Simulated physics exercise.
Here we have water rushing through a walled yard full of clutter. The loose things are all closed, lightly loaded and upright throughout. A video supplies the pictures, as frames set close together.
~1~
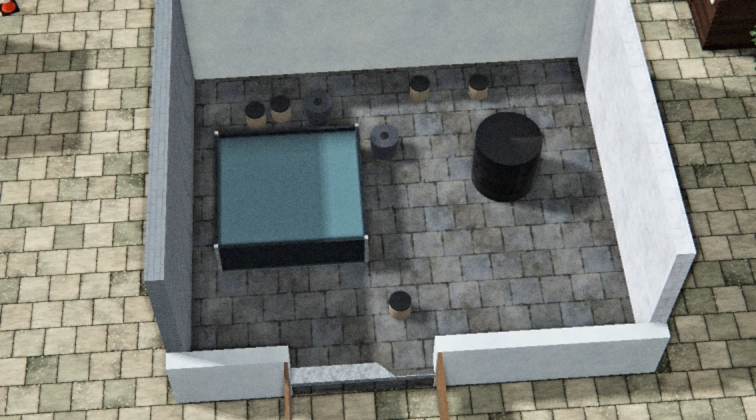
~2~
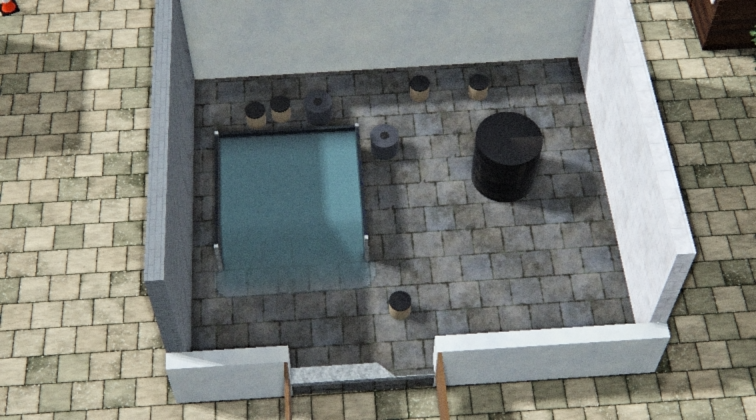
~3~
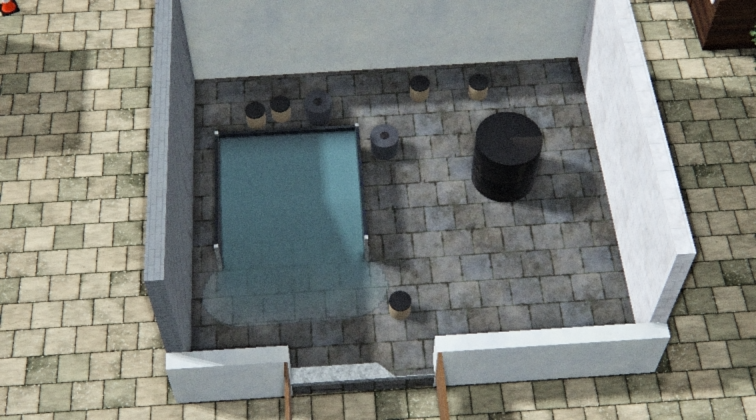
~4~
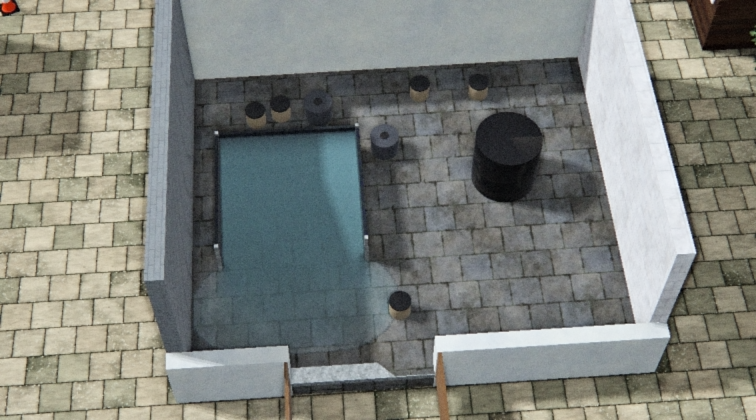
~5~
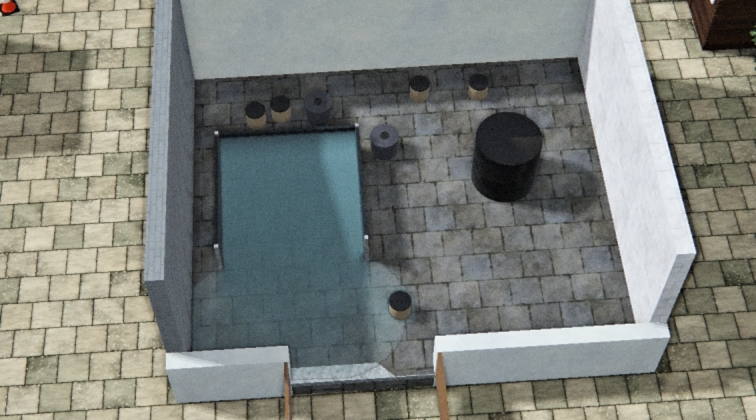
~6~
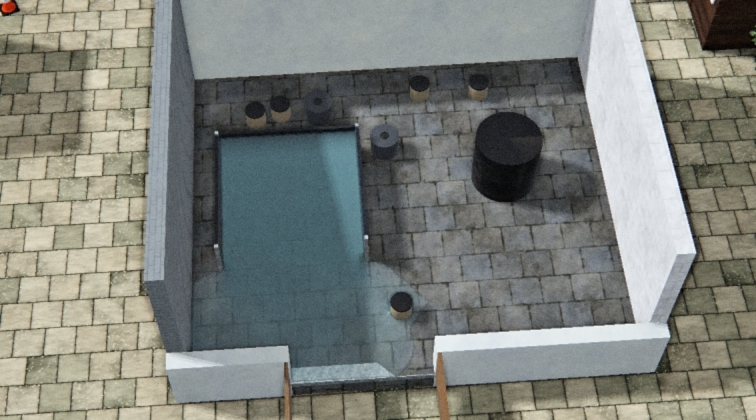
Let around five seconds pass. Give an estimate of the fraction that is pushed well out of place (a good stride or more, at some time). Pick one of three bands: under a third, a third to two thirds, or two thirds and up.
Under a third.
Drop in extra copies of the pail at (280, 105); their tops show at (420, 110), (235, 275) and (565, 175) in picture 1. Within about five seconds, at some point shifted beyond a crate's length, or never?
Okay, in order the twins go nowhere much, a long way, nowhere much.
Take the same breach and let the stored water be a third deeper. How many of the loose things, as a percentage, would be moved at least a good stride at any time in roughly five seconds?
Roughly 10 per cent of them.
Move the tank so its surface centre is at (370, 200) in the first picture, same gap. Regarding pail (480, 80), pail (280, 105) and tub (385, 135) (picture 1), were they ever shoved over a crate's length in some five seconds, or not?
As listed: Never so far, less than that, never so far.
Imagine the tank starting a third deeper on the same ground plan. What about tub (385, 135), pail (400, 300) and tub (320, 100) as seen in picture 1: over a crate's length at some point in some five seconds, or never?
In turn: Under that, yes, short of that.
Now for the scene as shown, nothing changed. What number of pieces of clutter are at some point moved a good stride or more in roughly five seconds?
I make it 1.
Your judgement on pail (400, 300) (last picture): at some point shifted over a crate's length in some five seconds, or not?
Over that mark.
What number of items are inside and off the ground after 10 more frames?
The tally stands at 0.
A moment on, 0 of 7 are well off their spots; 0 afloat.
Next, 1 of 7 are well off their spots; 0 afloat.
Later, 1 of 7 are well off their spots; 0 afloat.
In the end, 1 of 7 are well off their spots, and 1 have been at some point; 0 afloat.
